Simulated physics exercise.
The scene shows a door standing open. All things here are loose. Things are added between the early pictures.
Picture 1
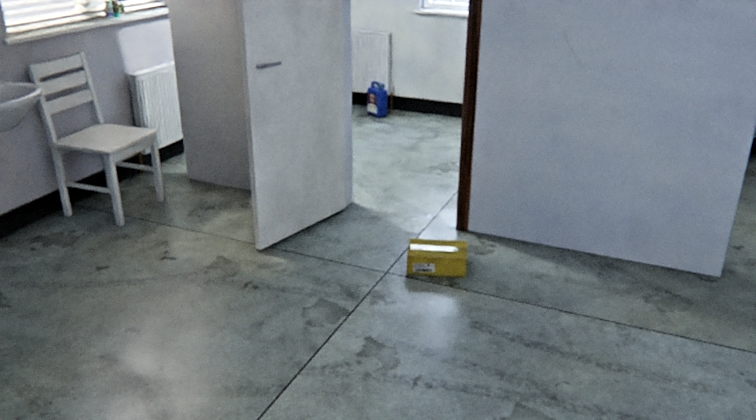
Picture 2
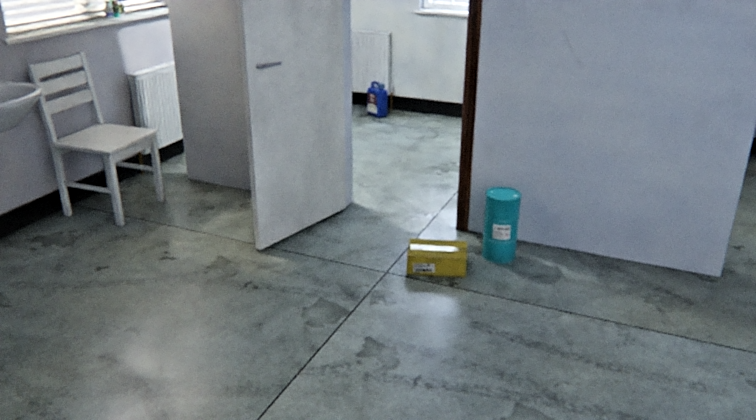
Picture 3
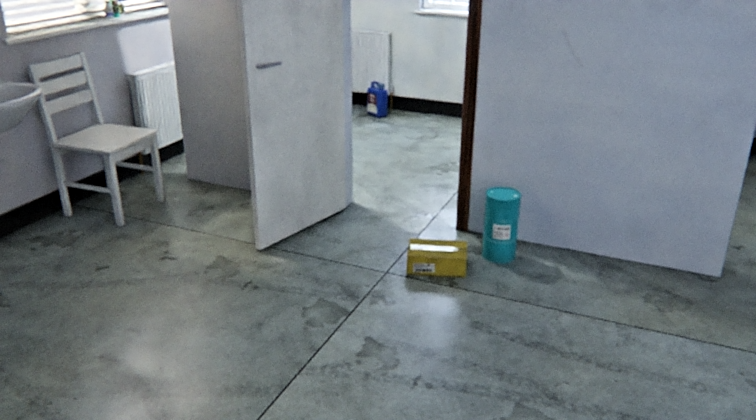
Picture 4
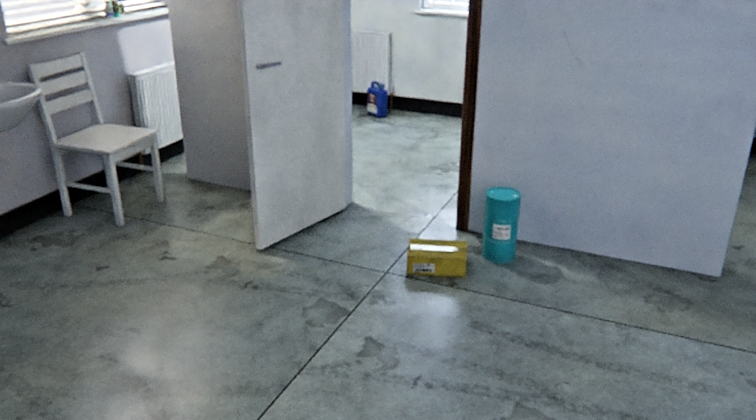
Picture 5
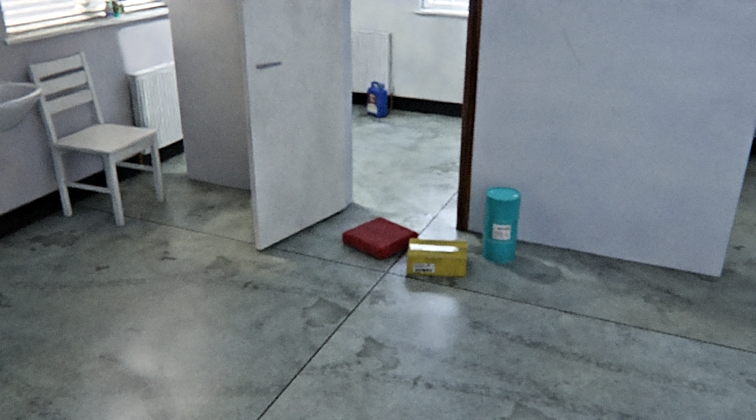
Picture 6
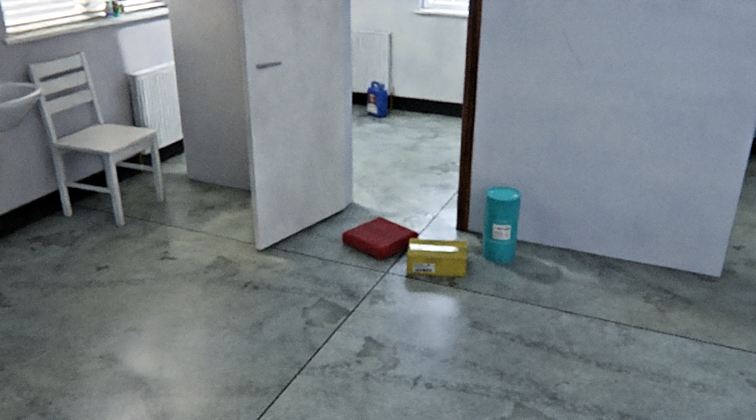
Nothing travels across this pale-walled room with a grey floor, seen from a fixed, slightly raised view, but objects appear one after another near a wide-open white door. A white chair stands at left, a blue container sits beyond the doorway, and a yellow parcel rests before it. A turquoise canister appears right of the parcel, then a flat red cushion appears left of it, while the door stays still.
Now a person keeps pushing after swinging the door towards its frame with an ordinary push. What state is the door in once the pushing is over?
It never touches the doorframe.
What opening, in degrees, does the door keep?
The door ends up some 25° open.
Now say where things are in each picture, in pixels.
The first picture shows door wide open and still; yellow parcel (437, 258).
The second picture shows door wide open and still; yellow parcel (437, 258); turquoise canister (501, 225).
The third picture shows door wide open and still; yellow parcel (437, 258); turquoise canister (501, 225).
The fourth picture shows door wide open and still; yellow parcel (437, 258); turquoise canister (501, 225).
The fifth picture shows door wide open and still; yellow parcel (437, 258); turquoise canister (501, 225).
The sixth picture shows door wide open and still; red cushion (380, 237); yellow parcel (437, 258).
Then, 0.80 s later than the last frame, door 83° open.
Then, 1.30 s later than the last frame, door 58° open; red cushion moved a little near (395, 237).
Then, 1.60 s later than the last frame, door 43° open; red cushion moved a little near (410, 235).
Then, 1.90 s later than the last frame, door 28° open; red cushion moved about its own width near (427, 228).
When it is over, door 26° open; moved from the start, red cushion; the other 2 as before. End places, in pixels of the last picture, red cushion near (429, 226).
